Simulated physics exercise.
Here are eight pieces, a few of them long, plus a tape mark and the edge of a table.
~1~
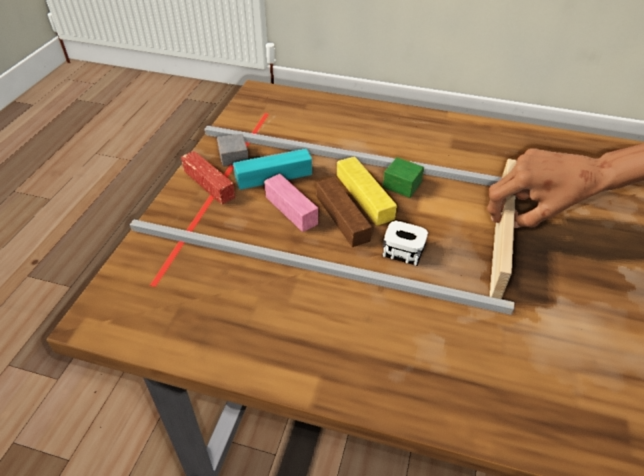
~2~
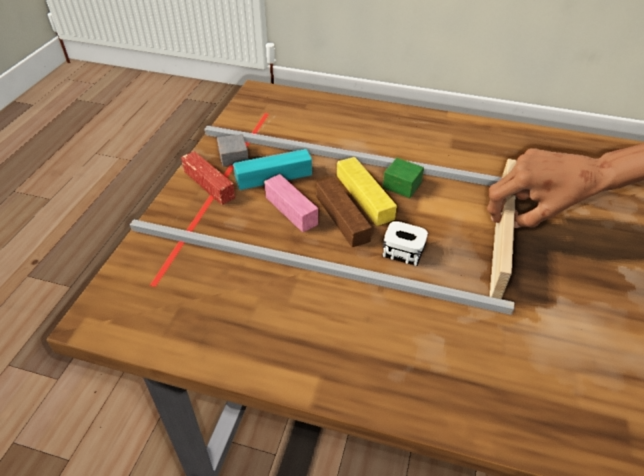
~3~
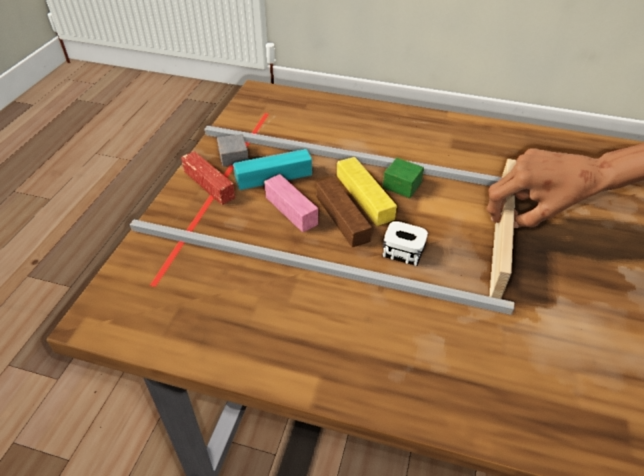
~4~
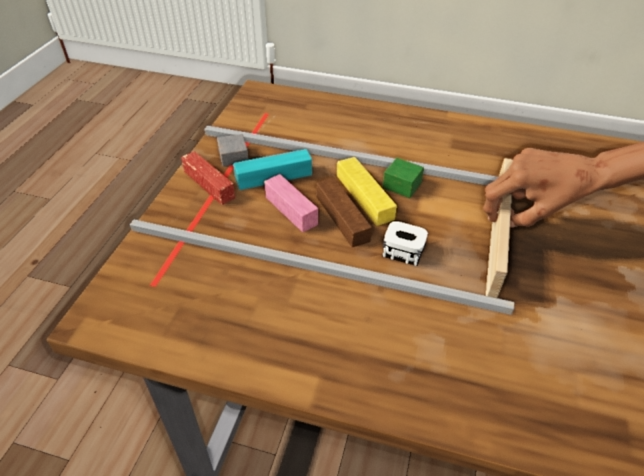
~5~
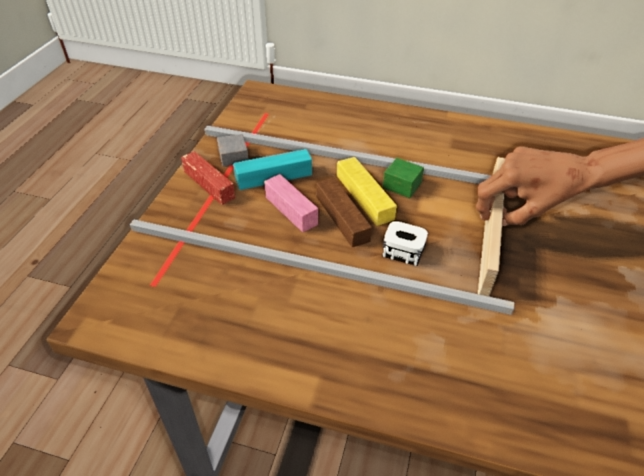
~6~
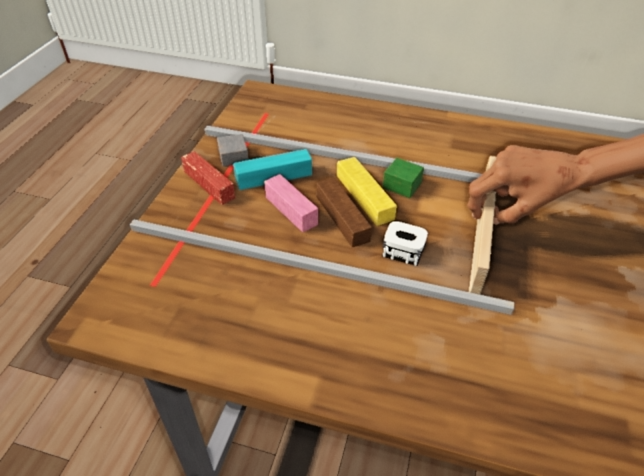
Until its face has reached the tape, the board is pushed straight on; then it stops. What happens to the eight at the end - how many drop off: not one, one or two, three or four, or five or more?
Dropped: Three or four.
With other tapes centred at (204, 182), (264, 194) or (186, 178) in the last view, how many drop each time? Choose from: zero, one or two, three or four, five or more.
Number fallen at each tape, in order - 5 or more, just one or two, more than four.
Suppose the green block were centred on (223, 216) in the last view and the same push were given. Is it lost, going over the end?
Lab note: It goes off the edge.
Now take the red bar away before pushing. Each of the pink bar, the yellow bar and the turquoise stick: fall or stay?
Taking them one by one, the pink bar drops away, the yellow bar holds its spot and the turquoise stick drops away.
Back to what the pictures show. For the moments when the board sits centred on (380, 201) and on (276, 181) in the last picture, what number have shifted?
By the first moment it's 5, by the second it's 8.
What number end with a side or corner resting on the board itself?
2 touch it.
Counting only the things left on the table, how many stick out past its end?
The total would be 2.
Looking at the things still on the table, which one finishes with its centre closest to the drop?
Answer: The brown bar.
Early on, none off yet; red bar at rest near (208, 177); grey block at rest near (233, 150); turquoise stick at rest near (272, 169).
Finally, the number that fall off is three or four; lost, pink bar, turquoise stick, grey block and red bar.
